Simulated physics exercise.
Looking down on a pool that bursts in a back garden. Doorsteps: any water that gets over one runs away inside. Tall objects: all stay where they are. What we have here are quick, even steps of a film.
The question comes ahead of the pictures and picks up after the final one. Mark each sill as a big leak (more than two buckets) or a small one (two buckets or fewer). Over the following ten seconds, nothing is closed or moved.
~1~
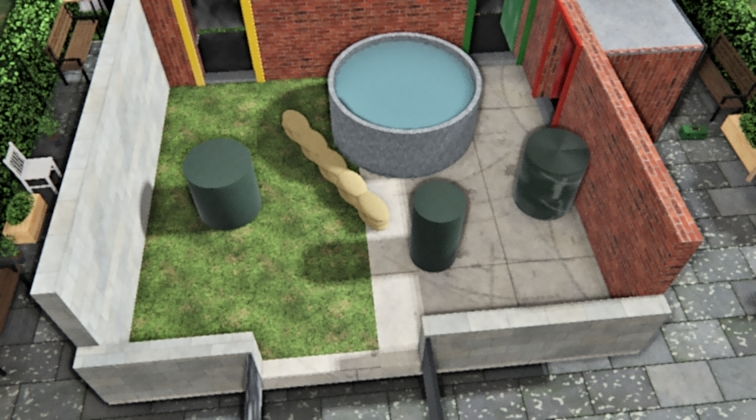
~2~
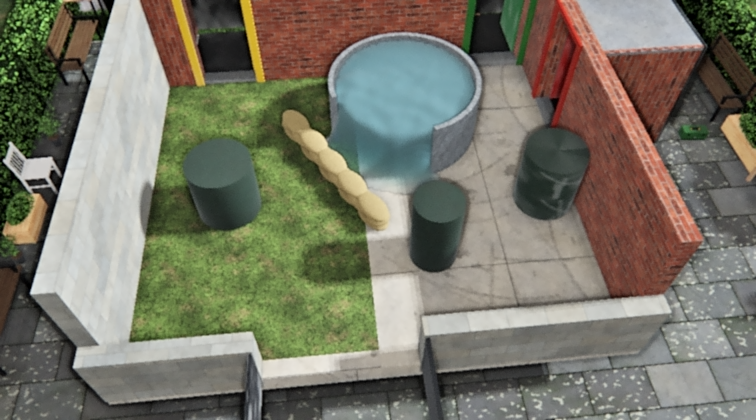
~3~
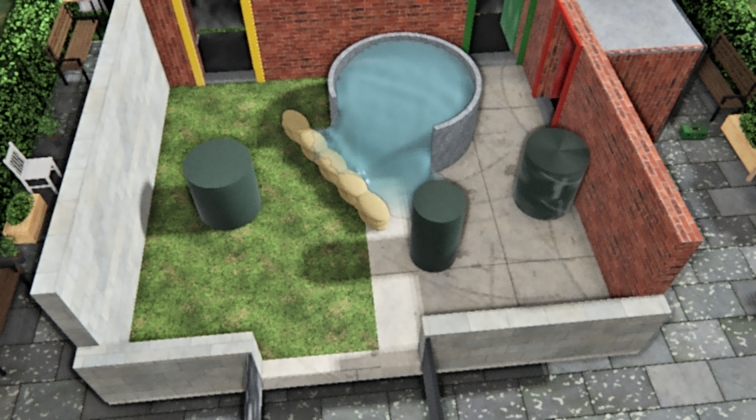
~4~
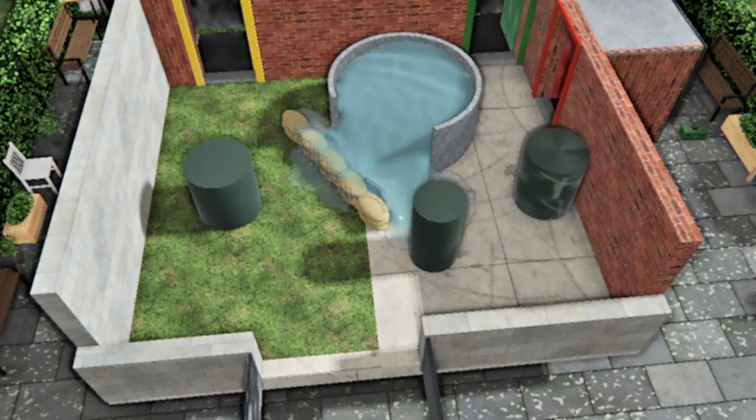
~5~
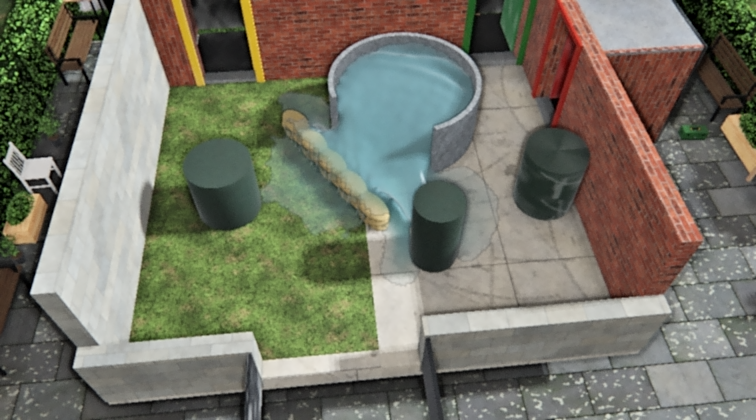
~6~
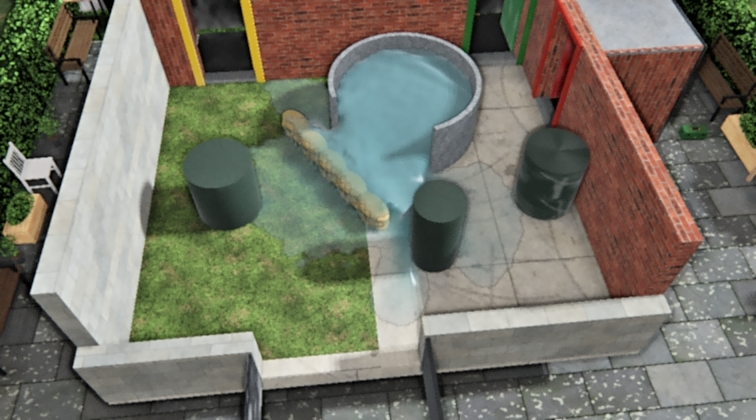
Yellow door: Small; red door: Big; green door: Small.
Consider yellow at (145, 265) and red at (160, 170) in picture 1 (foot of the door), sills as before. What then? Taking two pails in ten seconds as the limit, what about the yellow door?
Yellow: Exceeds the limit.
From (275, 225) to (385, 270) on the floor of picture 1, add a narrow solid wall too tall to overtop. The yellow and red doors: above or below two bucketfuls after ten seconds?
My reading: Yellow door overshoots; red door overshoots.
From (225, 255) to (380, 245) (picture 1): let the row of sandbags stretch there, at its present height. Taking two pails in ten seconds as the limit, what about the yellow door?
Then the yellow one exceeds the limit.
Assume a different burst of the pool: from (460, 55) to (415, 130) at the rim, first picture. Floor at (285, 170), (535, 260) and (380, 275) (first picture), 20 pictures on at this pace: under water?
The three spots, in order, are spared, inundated and inundated.
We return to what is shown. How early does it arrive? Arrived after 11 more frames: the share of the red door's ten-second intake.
Close to 0 out of every hundred.
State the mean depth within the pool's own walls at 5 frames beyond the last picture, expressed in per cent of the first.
About 52 per cent.
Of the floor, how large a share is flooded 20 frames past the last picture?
Estimated share: Around 95 %.
A moment on, water covers 50 % of the floor; the yellow door not reached, the red door not reached, the green door not reached.
Next, water covers 70 % of the floor; the yellow door wet at the sill, nothing in, the red door not reached, the green door not reached.
Then, water covers 95 % of the floor; the yellow door wet at the sill, nothing in, the red door under two buckets in, the green door wet at the sill, nothing in.
Later, water covers 95 % of the floor; the yellow door wet at the sill, nothing in, the red door over two buckets in, the green door under two buckets in.
In the end, water covers 95 % of the floor; the yellow door under two buckets in, the red door over two buckets in, the green door under two buckets in.
